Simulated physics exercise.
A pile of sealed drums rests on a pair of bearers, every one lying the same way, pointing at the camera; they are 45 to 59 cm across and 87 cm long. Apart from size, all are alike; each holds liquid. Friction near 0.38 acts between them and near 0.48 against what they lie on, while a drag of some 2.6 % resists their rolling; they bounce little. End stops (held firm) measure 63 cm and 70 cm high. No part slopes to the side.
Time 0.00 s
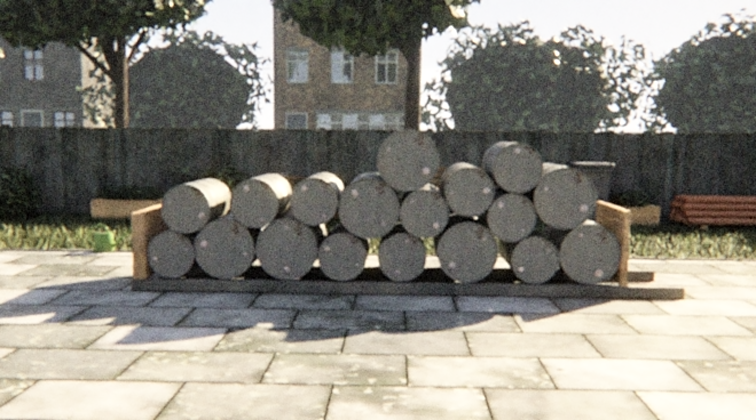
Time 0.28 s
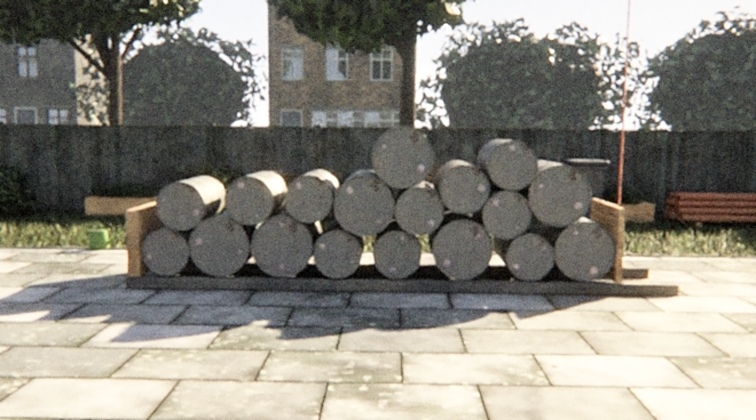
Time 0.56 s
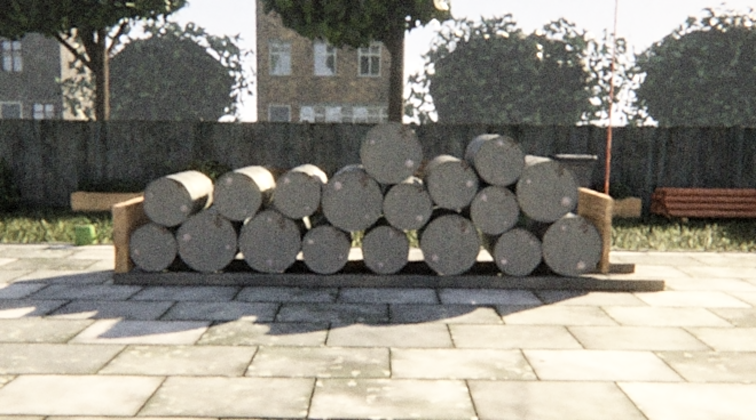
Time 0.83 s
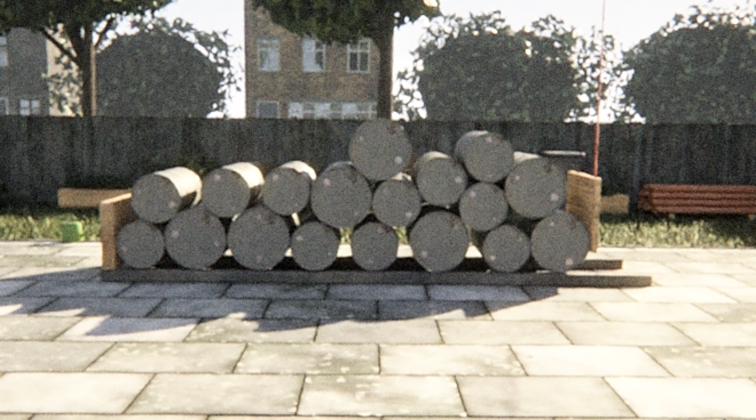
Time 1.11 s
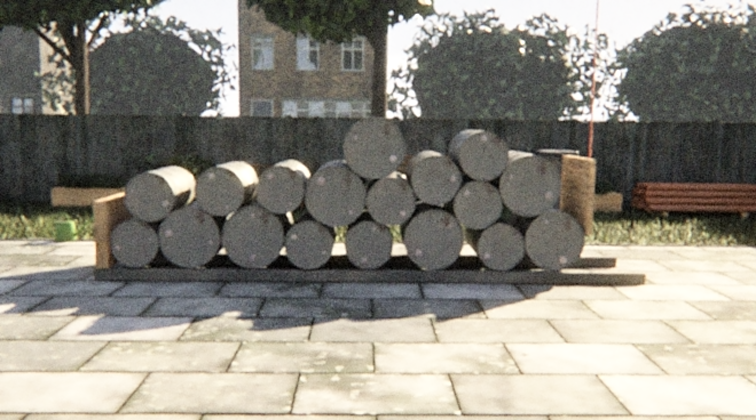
At first, grey drums lie stacked between two wooden end boards on sunlit paving, before a dark fence. A thin reddish line then appears above the right board, which rises slightly and then clearly higher, while the drums stay still and the whole view drifts slightly left.
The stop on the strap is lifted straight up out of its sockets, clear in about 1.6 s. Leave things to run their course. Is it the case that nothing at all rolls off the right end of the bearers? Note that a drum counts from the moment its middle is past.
No, at least one thing does.
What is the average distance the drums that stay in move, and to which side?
Mean shift: Near 45 cm, rightward.
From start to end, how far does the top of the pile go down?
Roughly 45 cm.
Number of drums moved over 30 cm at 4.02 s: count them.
8.
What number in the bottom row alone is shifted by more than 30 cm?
I make it 4 in all.
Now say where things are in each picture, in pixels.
In the first frame, 18 drums, 8 on the base, highest (408, 160); left end board (63 cm) (138, 240); right end board (70 cm) (627, 242).
The stop on the strap has not moved yet, at (621, 239); the rest still, in the second frame.
The stop on the strap is 5 cm out, at (608, 228); the rest still; bottom ones (152, 248) (207, 242) (270, 243) (326, 250) (386, 250) (451, 245) (518, 253) (572, 247), in the third frame.
The stop on the strap is 20 cm out, at (597, 209); the rest still, in the fourth frame.
The stop on the strap is 36 cm out, at (592, 190); the rest still, in the fifth frame.
After 2.12 s, 1 now displaced over 30 cm; not one off the ends of the bearers; the one last seen at (555, 241) 30 cm right.
After 2.75 s, 6 now displaced over 30 cm; not one off the ends of the bearers; the one last seen at (555, 241) 63 cm right.
After 4.02 s, 8 now displaced over 30 cm; 2 off the right end of the bearers; the one last seen at (555, 241) 1.6 m right and 11 cm down.
After 7.18 s, 11 now displaced over 30 cm; 3 off the right end of the bearers; the one last seen at (555, 241) rolled far off to the right.
All still by 9.3 s, 11 moved over 30 cm; 3 off the right end of the bearers; the one last seen at (555, 241) rolled far off to the right; top of the pile 1.1 m high, from 1.5 m.
